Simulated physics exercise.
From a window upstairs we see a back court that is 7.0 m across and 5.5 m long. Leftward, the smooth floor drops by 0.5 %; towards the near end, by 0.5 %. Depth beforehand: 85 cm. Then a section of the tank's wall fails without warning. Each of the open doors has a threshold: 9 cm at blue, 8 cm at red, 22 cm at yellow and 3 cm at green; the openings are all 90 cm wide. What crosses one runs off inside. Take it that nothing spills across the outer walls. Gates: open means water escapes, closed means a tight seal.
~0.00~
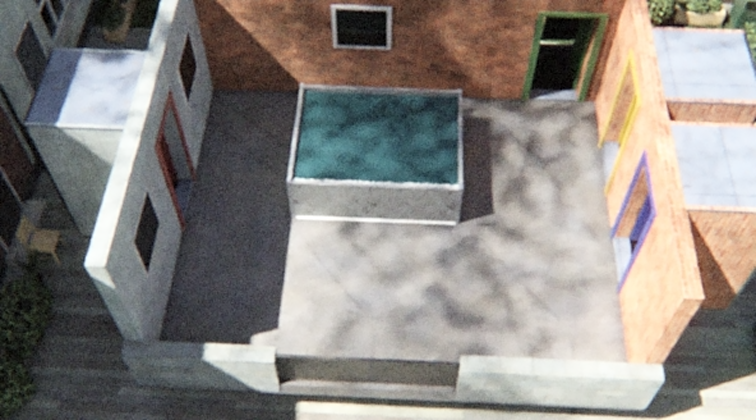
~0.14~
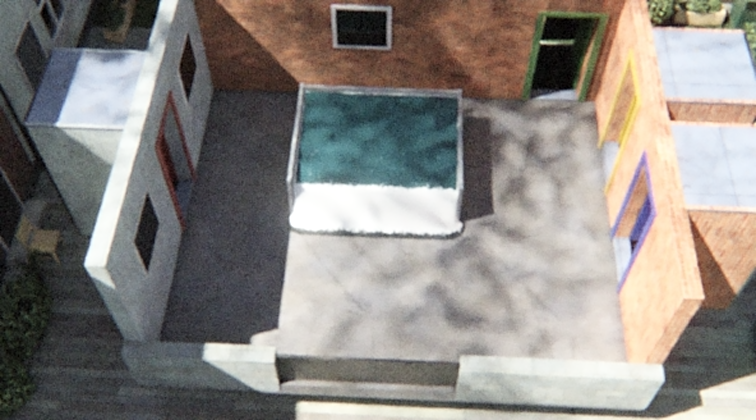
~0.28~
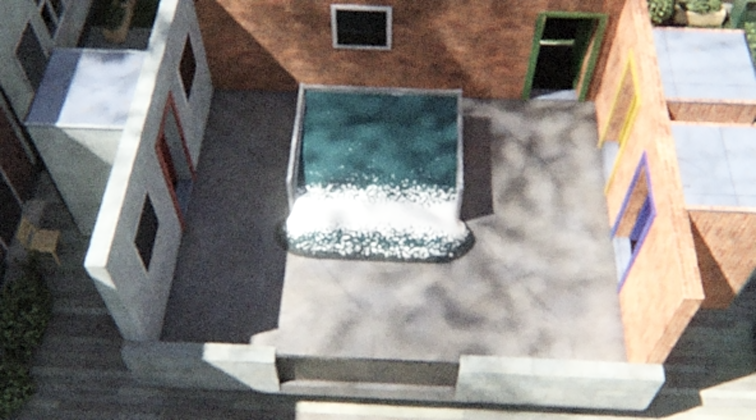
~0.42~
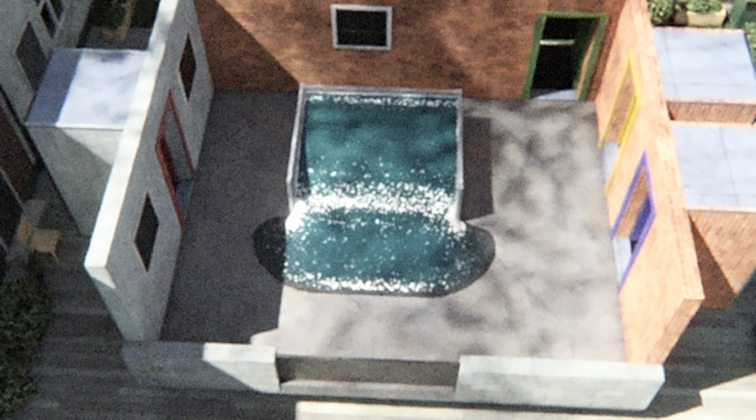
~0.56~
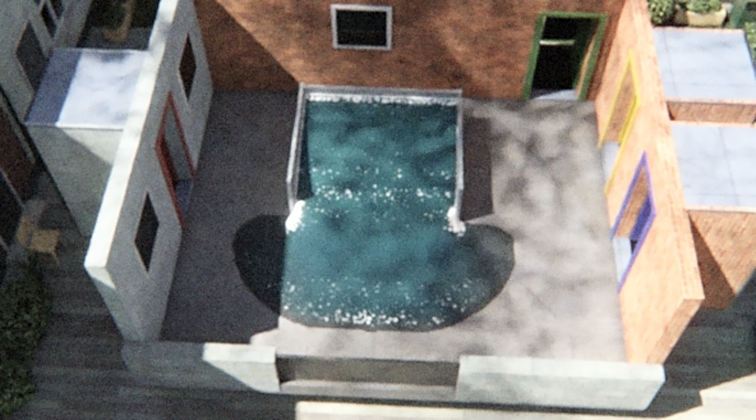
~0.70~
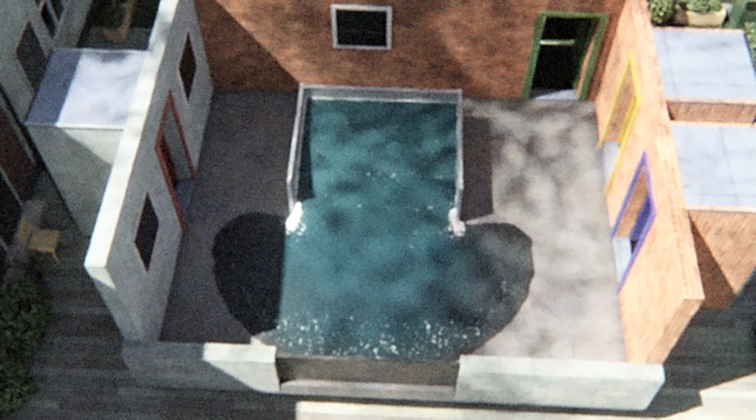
Water burst from the front of a raised tank in a walled courtyard, foaming white at first, then fanned out across the gray floor in a dark, rounded pool toward the low front wall.
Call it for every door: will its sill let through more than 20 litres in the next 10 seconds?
Blue door - it will, red door - it will, yellow door - it will not, green door - it will.
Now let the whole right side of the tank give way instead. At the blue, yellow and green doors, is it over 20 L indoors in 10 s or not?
Log - blue: Threshold topped, yellow: Threshold topped, green: Threshold topped.
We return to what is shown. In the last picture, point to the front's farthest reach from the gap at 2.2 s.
Somewhere about (630, 384).
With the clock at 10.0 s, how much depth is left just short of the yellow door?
About 13.0 cm deep.
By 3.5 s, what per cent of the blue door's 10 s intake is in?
15 percent or so by then.
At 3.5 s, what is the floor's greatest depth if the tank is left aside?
Some 37 cm deep.
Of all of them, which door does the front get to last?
Green.
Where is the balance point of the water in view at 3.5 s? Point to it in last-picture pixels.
Balance point at about (378, 279).
After 1.4 s water covers 50 % of the floor and is deepest (56 cm) near (360, 372); blue door not reached, red door not reached, yellow door not reached, green door not reached.
After 2.2 s water covers 50 % of the floor and is deepest (62 cm) near (155, 363); blue door not reached, red door 1 cm at the sill, 0 L in, yellow door not reached, green door not reached.
After 3.5 s water covers 80 % of the floor and is deepest (37 cm) near (155, 363); blue door 17 cm at the sill, 7 L in, red door 10 cm at the sill, 1 L in, yellow door 5 cm at the sill, 0 L in, green door not reached.
After 6.0 s water covers 100 % of the floor and is deepest (25 cm) near (205, 132); blue door 11 cm at the sill, 45 L in, red door 11 cm at the sill, 15 L in, yellow door 7 cm at the sill, 0 L in, green door 16 cm at the sill, 161 L in.
After 10.0 s water covers 100 % of the floor and is deepest (16 cm) near (213, 94); blue door 9 cm at the sill, 49 L in, red door 11 cm at the sill, 51 L in, yellow door 13 cm at the sill, 0 L in, green door 12 cm at the sill, 417 L in.
